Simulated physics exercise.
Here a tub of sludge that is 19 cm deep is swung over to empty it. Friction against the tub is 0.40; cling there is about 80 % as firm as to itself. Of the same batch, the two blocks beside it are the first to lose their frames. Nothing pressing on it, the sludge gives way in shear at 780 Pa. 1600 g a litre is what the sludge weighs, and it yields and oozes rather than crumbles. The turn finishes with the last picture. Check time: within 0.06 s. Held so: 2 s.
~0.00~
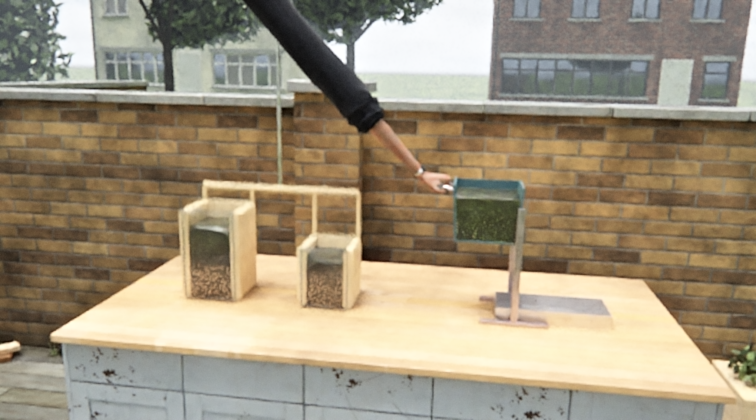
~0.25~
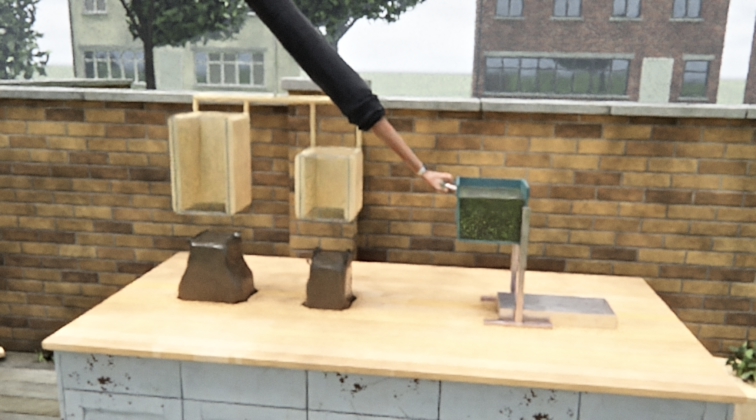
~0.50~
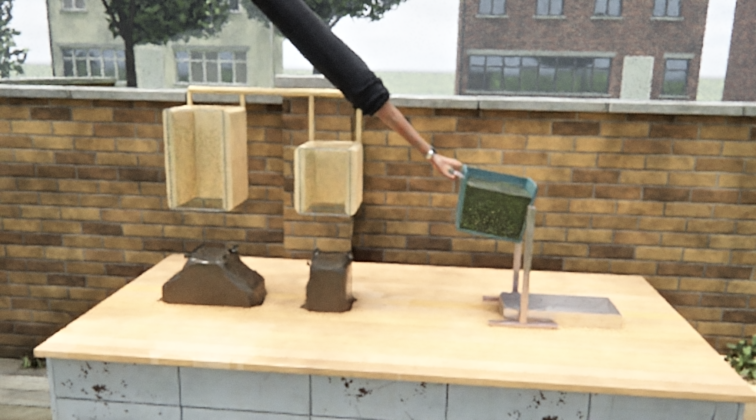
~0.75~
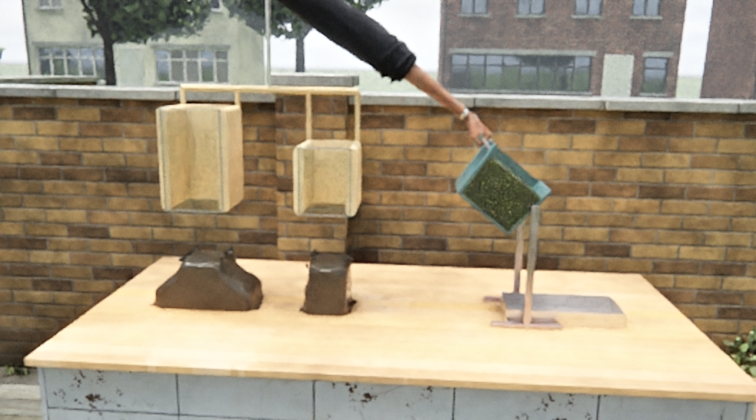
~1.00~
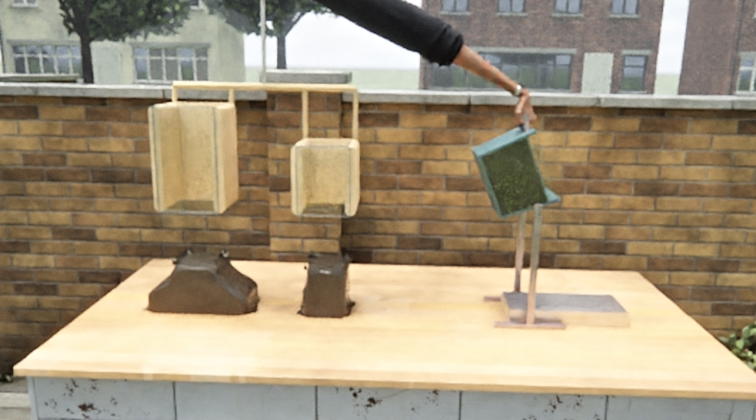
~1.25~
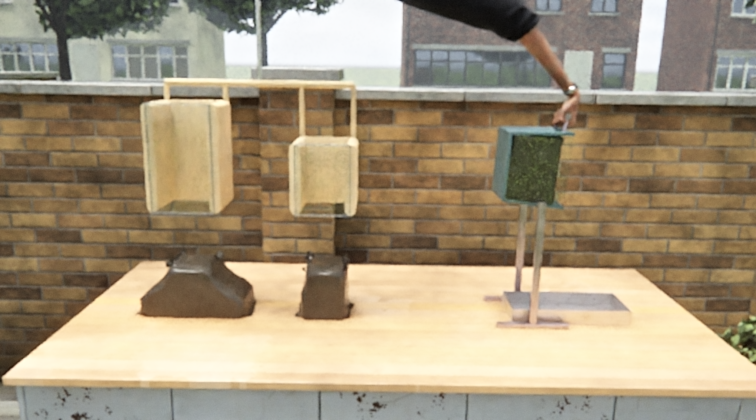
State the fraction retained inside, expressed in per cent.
Retained fraction: About 47 per cent.
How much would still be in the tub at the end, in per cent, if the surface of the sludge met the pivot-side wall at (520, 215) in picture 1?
100 %.
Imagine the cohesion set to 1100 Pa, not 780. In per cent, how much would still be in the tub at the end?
Roughly 100 per cent.
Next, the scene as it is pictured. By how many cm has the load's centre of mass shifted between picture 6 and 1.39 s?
The change is near 3 cm.
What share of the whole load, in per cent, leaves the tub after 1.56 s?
It works out to some 25 per cent of the load.
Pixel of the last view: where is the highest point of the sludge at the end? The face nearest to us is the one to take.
It ends up highest close to (524, 173).
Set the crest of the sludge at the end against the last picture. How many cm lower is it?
12 cm or so.
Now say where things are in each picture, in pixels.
The first picture shows handle-side rim at (456, 187), tilt 0 degrees; crest of the sludge at (457, 196); block heights 29 cm, 19 cm (left to right).
The second picture shows handle-side rim at (459, 186), tilt 0 degrees; crest of the sludge at (460, 196); block heights 24 cm, 18 cm (left to right).
The third picture shows handle-side rim at (468, 174), tilt 9 degrees; crest of the sludge at (471, 186); block heights 18 cm, 18 cm (left to right).
The fourth picture shows handle-side rim at (497, 147), tilt 38 degrees; crest of the sludge at (493, 158); block heights 18 cm, 18 cm (left to right).
The fifth picture shows handle-side rim at (537, 133), tilt 67 degrees; crest of the sludge at (527, 140); block heights 18 cm, 18 cm (left to right).
The sixth picture shows handle-side rim at (573, 136), tilt 93 degrees; crest of the sludge at (520, 136); block heights 18 cm, 18 cm (left to right).
After 1.39 s, the tub is at 93 degrees and holds 100 %.
After 1.56 s, the tub is at 93 degrees and holds 72 %.
After 1.73 s, the tub is at 93 degrees and holds 50 %.
After 1.90 s, the tub is at 93 degrees and holds 47 %.
After 3.25 s, the tub is at 93 degrees and holds 47 %.
